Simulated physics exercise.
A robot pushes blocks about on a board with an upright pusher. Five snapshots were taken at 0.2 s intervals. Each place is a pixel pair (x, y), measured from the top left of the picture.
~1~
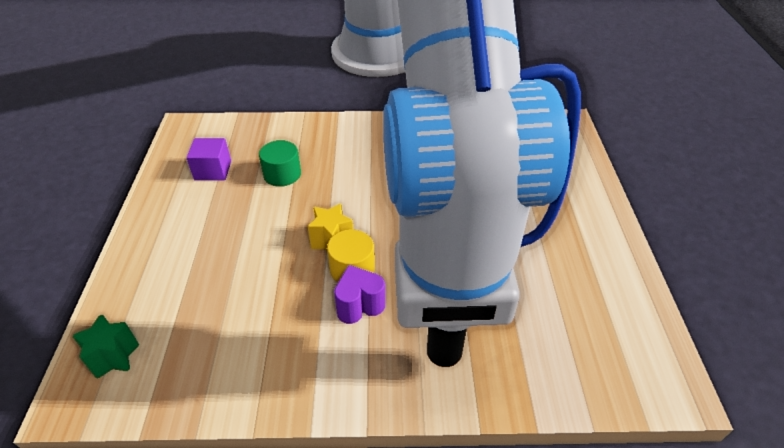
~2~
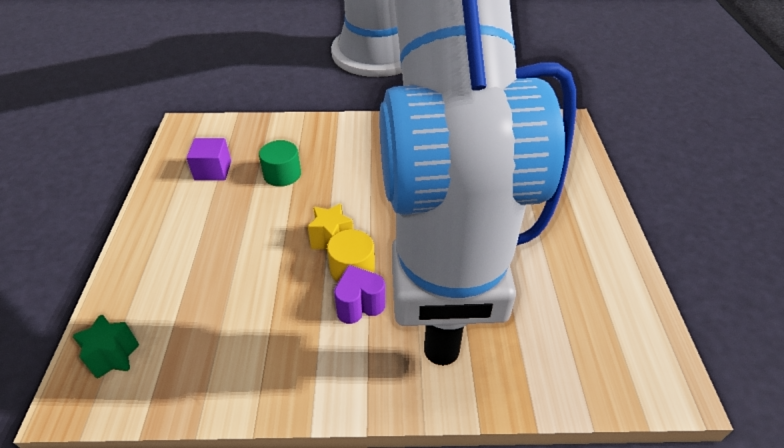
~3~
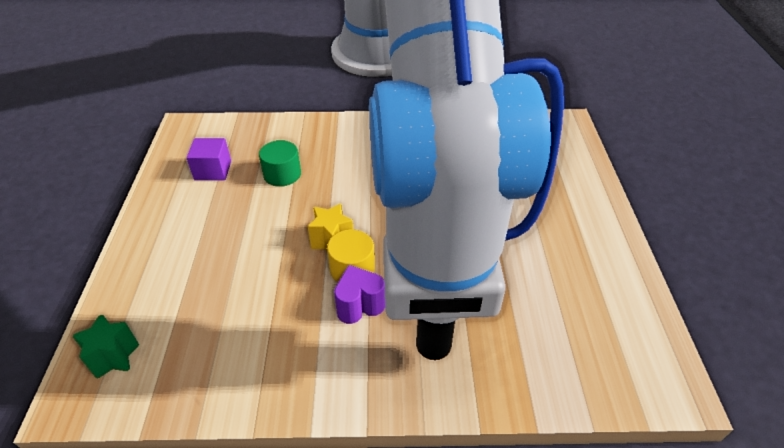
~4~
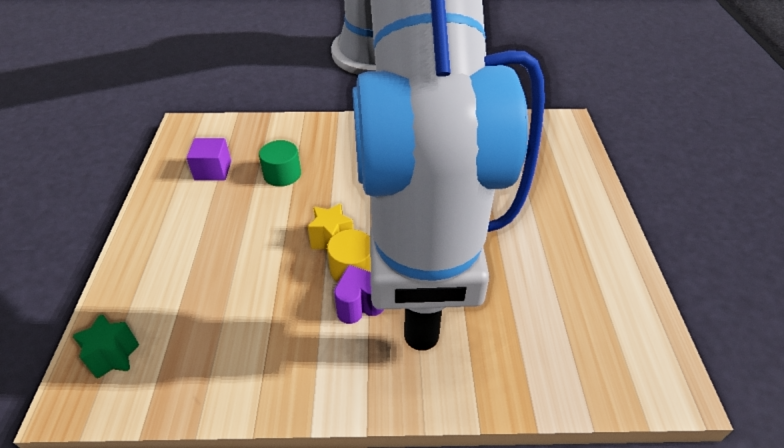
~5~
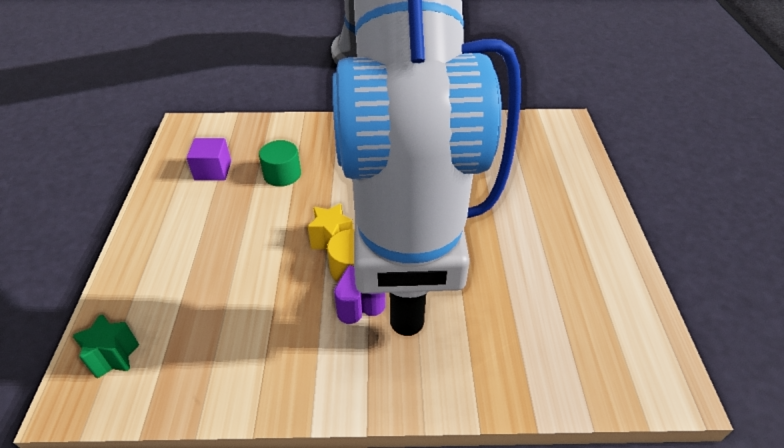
On a striped wooden board holding purple, green and yellow blocks, a white and blue robot arm with a black upright pusher moves a short way left and slightly back toward the purple heart, while the blocks stay in place.
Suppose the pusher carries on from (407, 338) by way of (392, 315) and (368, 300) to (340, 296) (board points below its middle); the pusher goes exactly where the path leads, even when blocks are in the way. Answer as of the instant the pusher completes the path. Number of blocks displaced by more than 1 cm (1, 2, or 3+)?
One block shifts.
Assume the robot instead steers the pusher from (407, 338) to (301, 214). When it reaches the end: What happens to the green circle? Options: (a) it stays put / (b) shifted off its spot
My pick is b.
The first path, step by step. Halfway along, pusher at (380, 289); purple heart at (341, 278), turned 25° anticlockwise.
At the end, pusher at (338, 279); yellow star at (328, 216); yellow circle at (347, 242); purple heart at (305, 273), turned 70° anticlockwise.
